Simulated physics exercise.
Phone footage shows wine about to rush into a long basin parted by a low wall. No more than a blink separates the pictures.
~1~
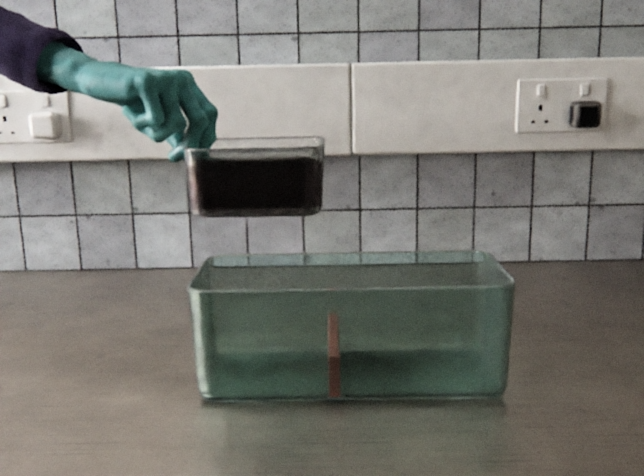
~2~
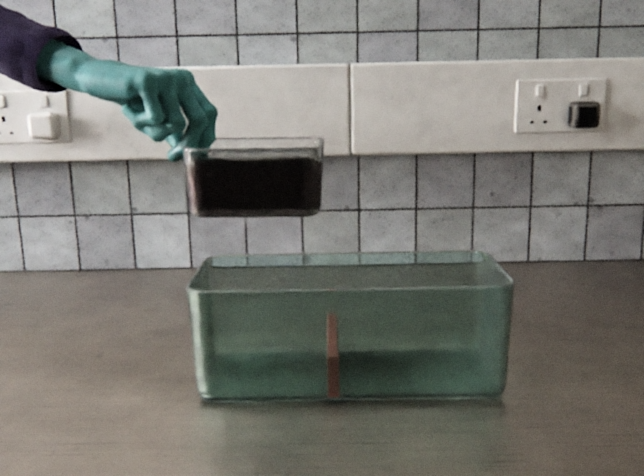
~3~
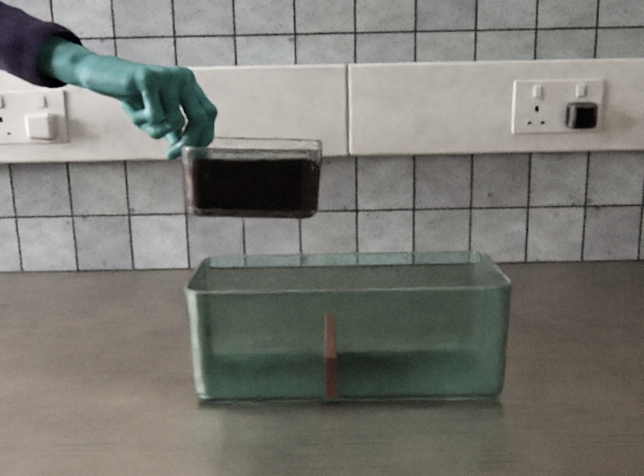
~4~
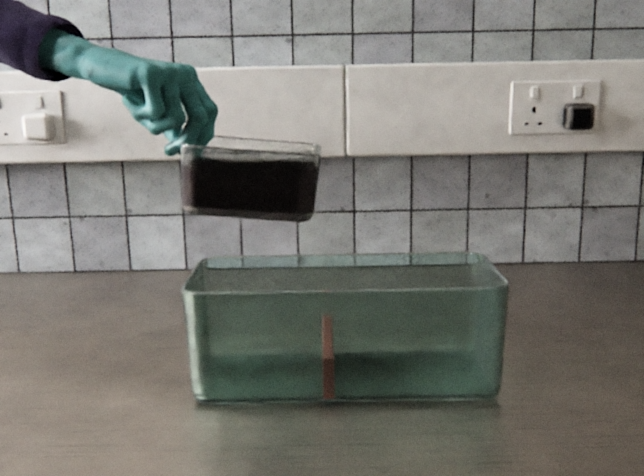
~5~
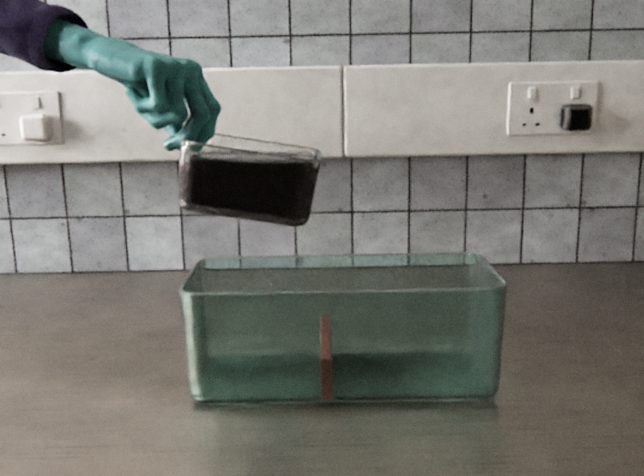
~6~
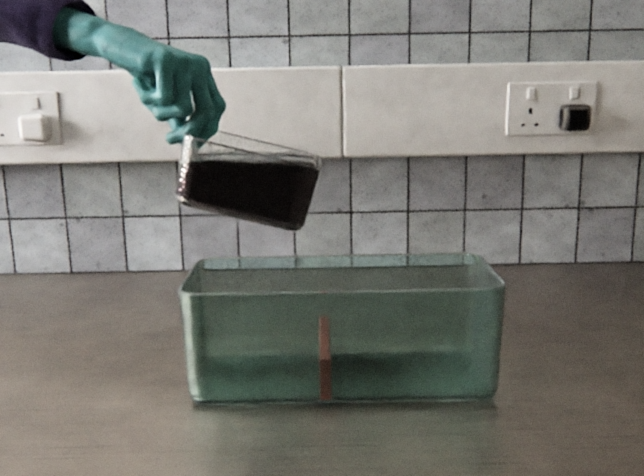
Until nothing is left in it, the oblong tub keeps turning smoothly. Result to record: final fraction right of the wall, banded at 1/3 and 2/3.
Fraction right of wall: Over 2/3.
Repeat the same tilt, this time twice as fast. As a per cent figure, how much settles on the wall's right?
Close to 75 per cent.
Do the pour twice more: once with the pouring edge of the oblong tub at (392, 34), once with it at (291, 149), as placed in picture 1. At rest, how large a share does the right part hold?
Roughly 70 in a hundred the first time and 70 in a hundred the second.
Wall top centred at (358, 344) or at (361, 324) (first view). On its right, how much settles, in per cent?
Around 65 percent in try one and around 70 percent in try two.
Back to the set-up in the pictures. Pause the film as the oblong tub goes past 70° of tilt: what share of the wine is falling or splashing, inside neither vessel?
Something like 35 per cent of it.
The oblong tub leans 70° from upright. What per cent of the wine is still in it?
Some 40 in a hundred has yet to spill out.
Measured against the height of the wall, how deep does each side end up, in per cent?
I'd put the left at about 20 and the right at about 60.
A moment on, the tilt is 70° and 40 per cent is still to pour, 0 is left of the wall and 27 right of it.
Next, the tilt is 100° and 8 per cent is still to pour, 9 is left of the wall and 78 right of it.
Then the tilt is 104° and 0 per cent is still to pour, 17 is left of the wall and 80 right of it.
Later the tilt is 104° and 0 per cent is still to pour, 18 is left of the wall and 80 right of it.
In the end 18 per cent lies left of the wall, 80 right of it and 2 outside.
